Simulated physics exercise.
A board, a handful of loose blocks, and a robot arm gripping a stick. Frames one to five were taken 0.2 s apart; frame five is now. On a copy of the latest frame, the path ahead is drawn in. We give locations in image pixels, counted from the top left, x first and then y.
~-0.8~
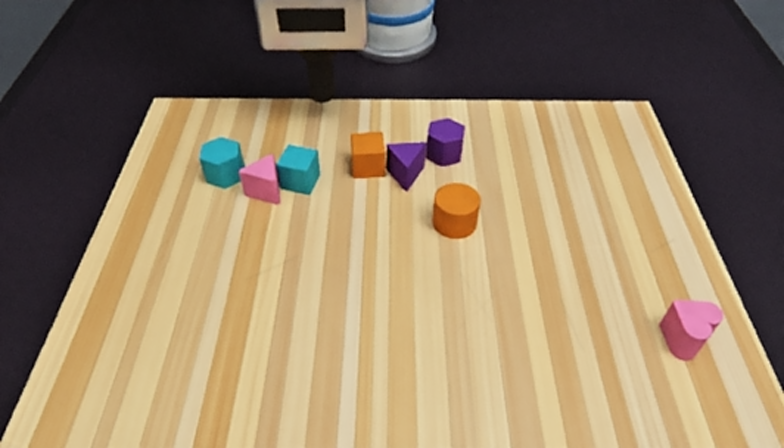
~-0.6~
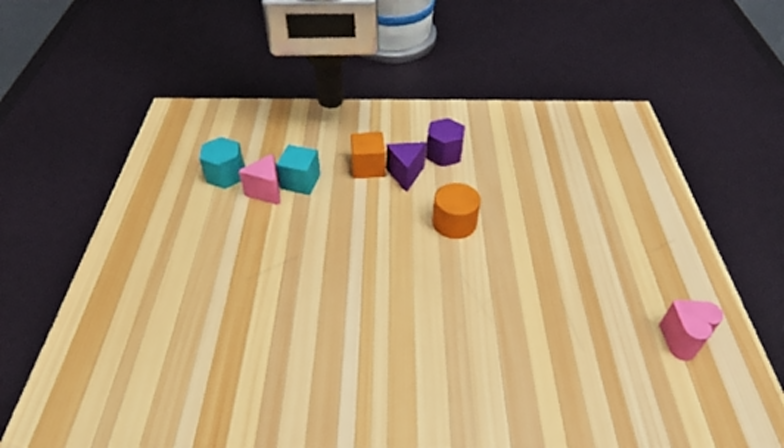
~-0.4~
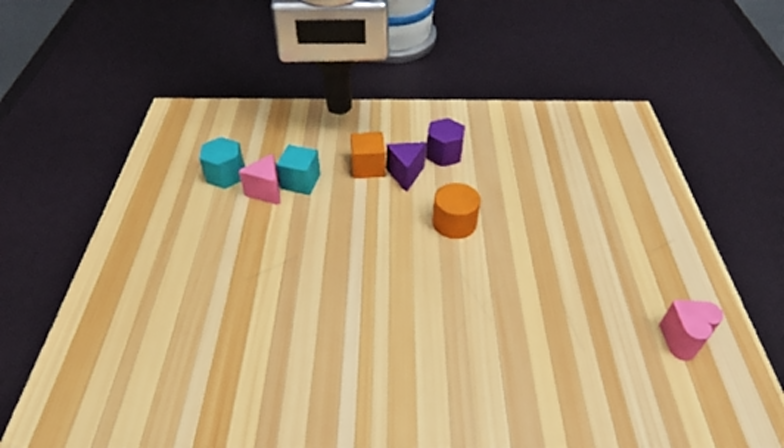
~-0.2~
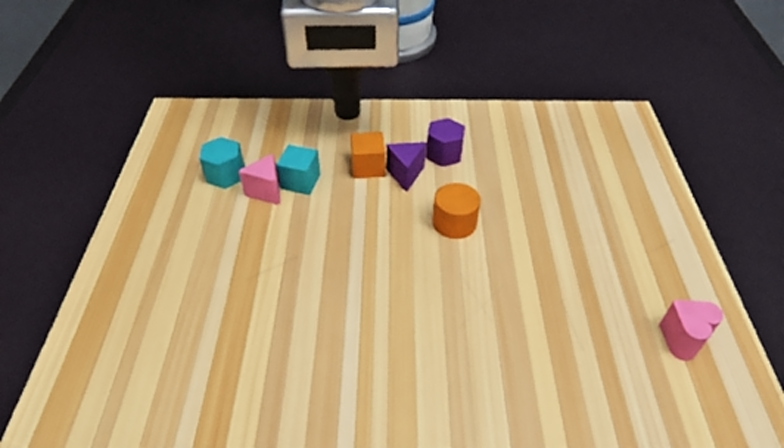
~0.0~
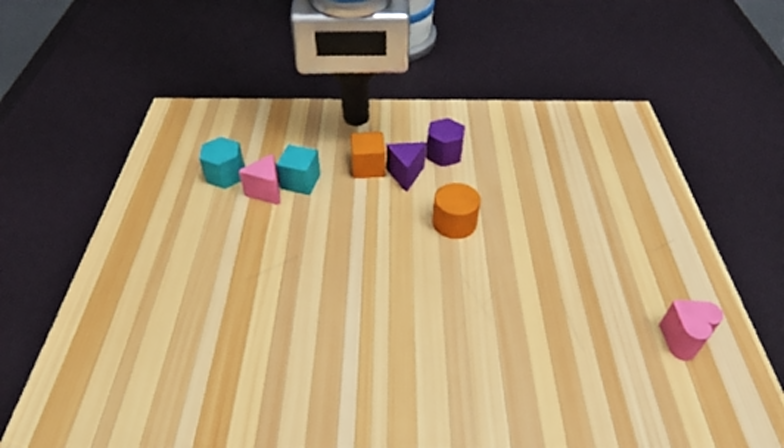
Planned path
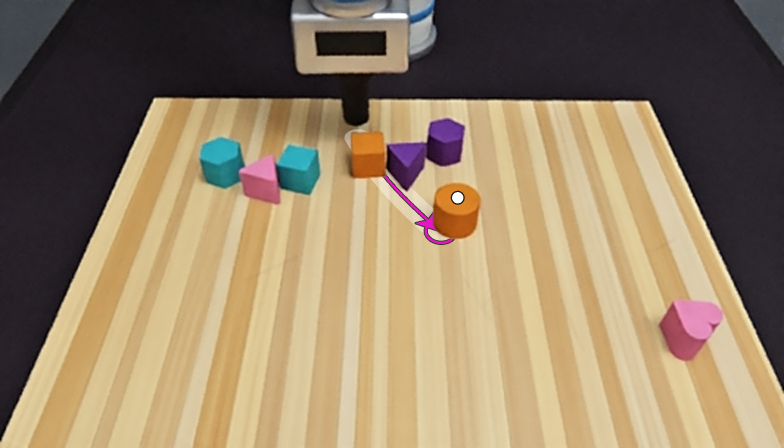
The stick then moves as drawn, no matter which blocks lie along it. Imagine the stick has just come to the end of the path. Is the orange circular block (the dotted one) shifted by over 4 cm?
I'd say no.
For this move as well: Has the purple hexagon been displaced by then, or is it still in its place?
It holds its position.
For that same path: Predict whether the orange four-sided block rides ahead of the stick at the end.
It ends up beside or behind the stick.
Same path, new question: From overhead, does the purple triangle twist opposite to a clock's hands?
Yes, it checks out.
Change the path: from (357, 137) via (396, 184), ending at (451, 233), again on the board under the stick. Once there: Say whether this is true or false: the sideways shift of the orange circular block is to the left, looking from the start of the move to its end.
It is true.
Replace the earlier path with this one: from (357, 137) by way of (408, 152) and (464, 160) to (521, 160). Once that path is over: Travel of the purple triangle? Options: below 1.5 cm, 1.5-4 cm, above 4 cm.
Displacement: Within 1.5 cm.
The line goes from (357, 137) over (391, 183) to (441, 231); the dot is on the orange circular block.
On the path given first. One third of the way, stick at (378, 150); orange four-sided block at (374, 164), turned 15° clockwise; purple triangle at (412, 153).
Two thirds of the way, stick at (406, 181); orange four-sided block at (375, 183), turned 60° clockwise; purple triangle at (432, 163), turned 95° anticlockwise.
At the end, stick at (442, 213); orange four-sided block at (375, 183), turned 60° clockwise; purple triangle at (434, 165), turned 110° anticlockwise; purple hexagon unmoved; orange circular block at (482, 207).
